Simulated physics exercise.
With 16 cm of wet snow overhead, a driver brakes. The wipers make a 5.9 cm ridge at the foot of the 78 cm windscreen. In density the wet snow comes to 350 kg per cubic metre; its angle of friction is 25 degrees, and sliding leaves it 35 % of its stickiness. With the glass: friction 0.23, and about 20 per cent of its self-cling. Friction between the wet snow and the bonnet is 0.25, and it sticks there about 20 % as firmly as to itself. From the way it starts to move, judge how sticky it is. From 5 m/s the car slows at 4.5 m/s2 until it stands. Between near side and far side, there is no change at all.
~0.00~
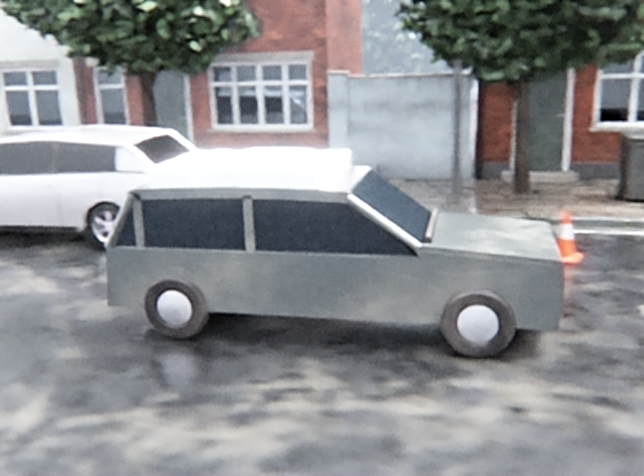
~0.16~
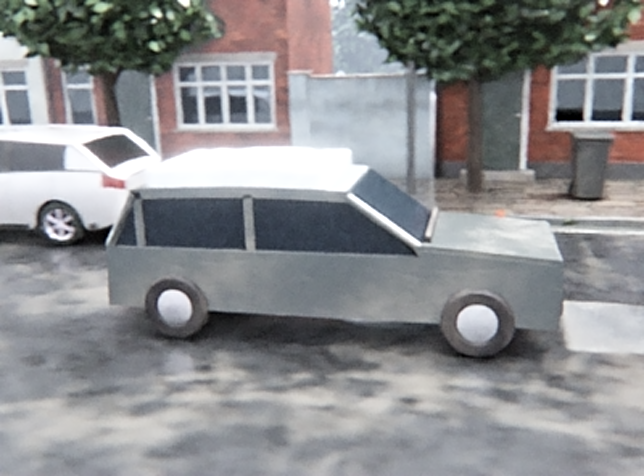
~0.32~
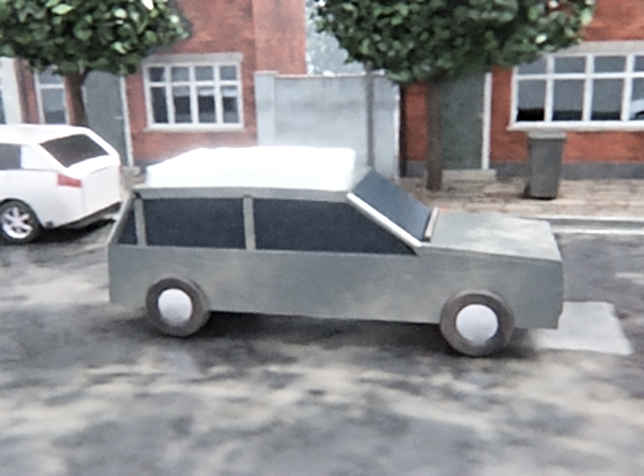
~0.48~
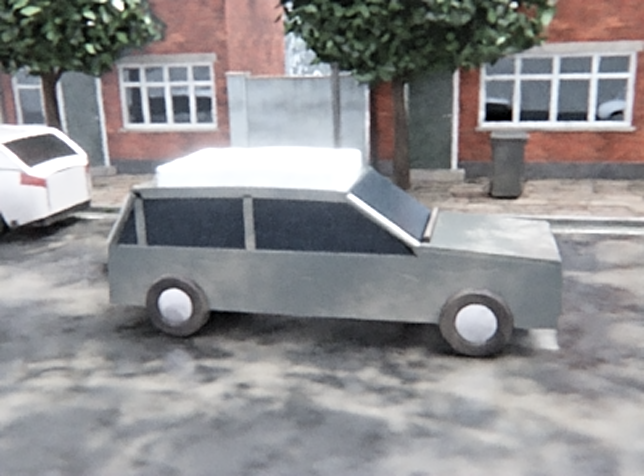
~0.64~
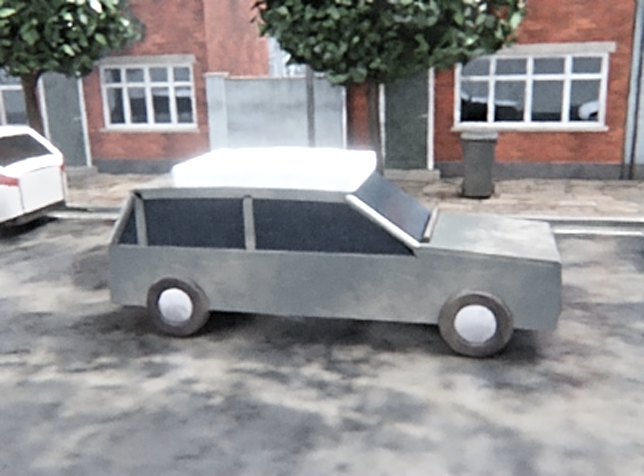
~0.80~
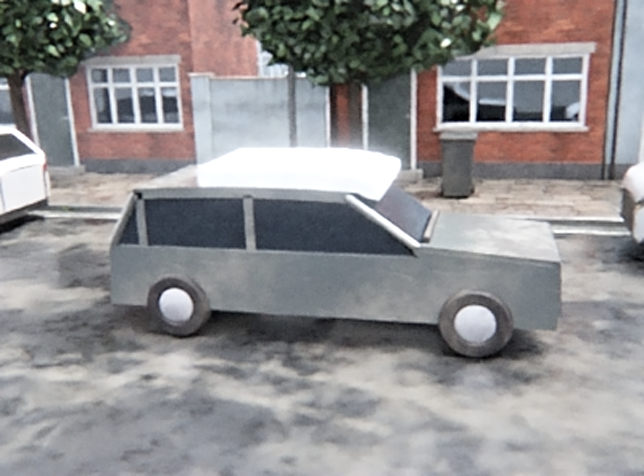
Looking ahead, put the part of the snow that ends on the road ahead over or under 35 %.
Outcome: Greater than 35 %.
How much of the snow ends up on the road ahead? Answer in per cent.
Close to 90 in a hundred.
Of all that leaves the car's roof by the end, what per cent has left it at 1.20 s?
Near 70 in a hundred.
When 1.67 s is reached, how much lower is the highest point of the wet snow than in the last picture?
50 cm.
By 1.20 s, 28 % of the snow is on the roof, 41 % on the glass, 31 % on the bonnet and none has gone off the nose.
By 1.67 s, none of the snow is on the roof, 2 % on the glass, 81 % on the bonnet and 17 % has gone off the nose.
By 2.14 s, none of the snow is on the roof, 2 % on the glass, 30 % on the bonnet and 68 % has gone off the nose.
By 2.61 s, none of the snow is on the roof, 2 % on the glass, 14 % on the bonnet and 84 % has gone off the nose.
By 3.00 s, at the end, none of the snow is on the roof, 2 % on the glass, 8 % on the bonnet and 89 % has gone off the nose.
